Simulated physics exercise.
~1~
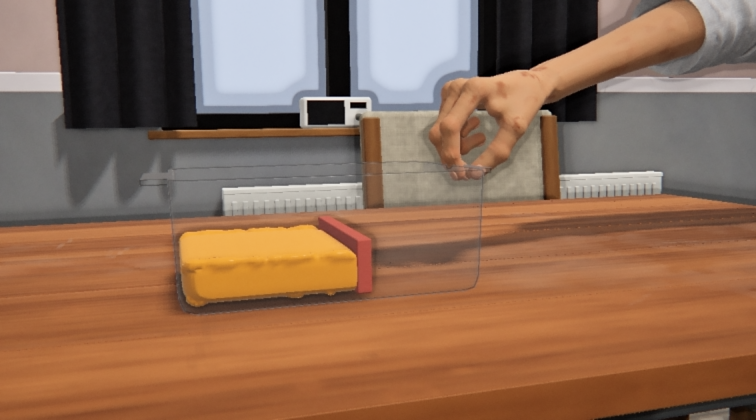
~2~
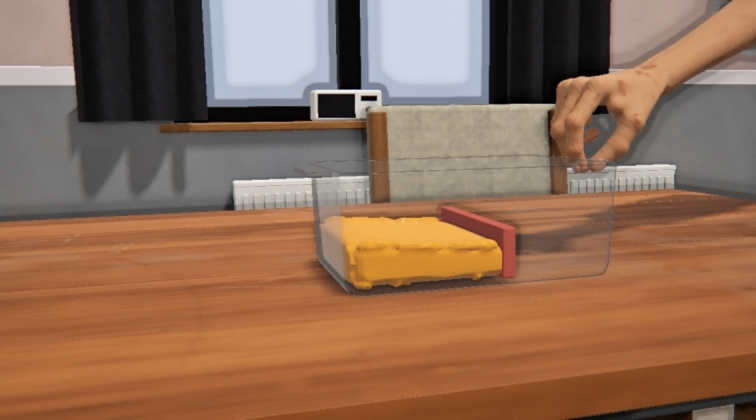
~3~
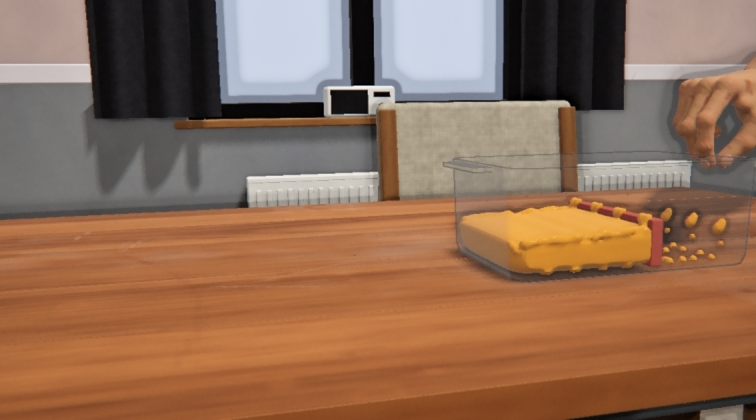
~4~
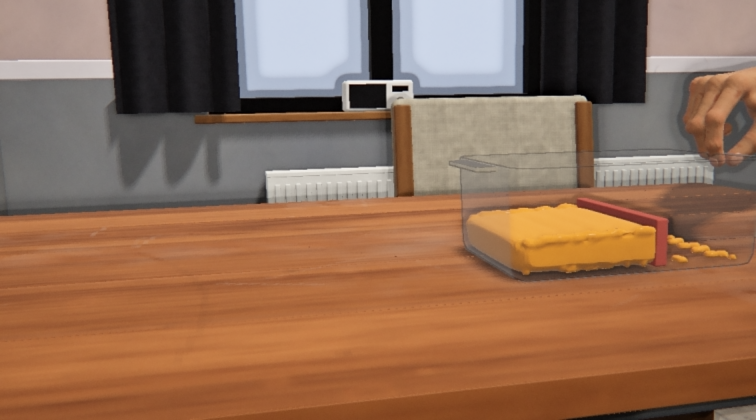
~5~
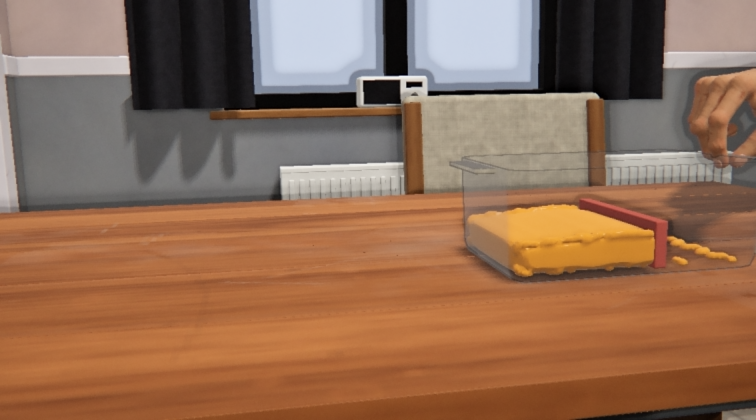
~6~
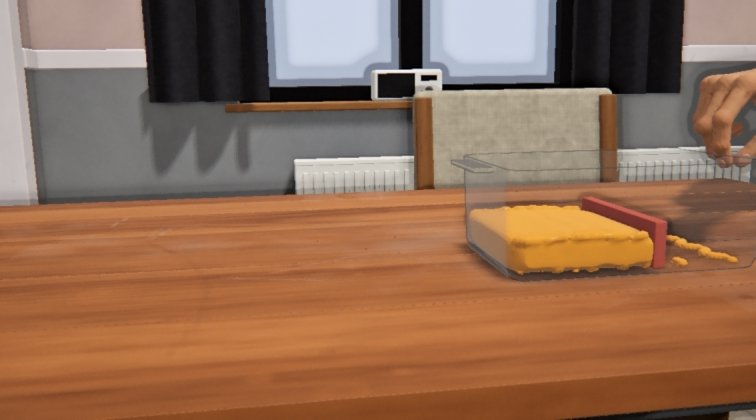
Orange juice in a divided clear box slopping over its red divider as a hand pulls it right, a little settling beyond.
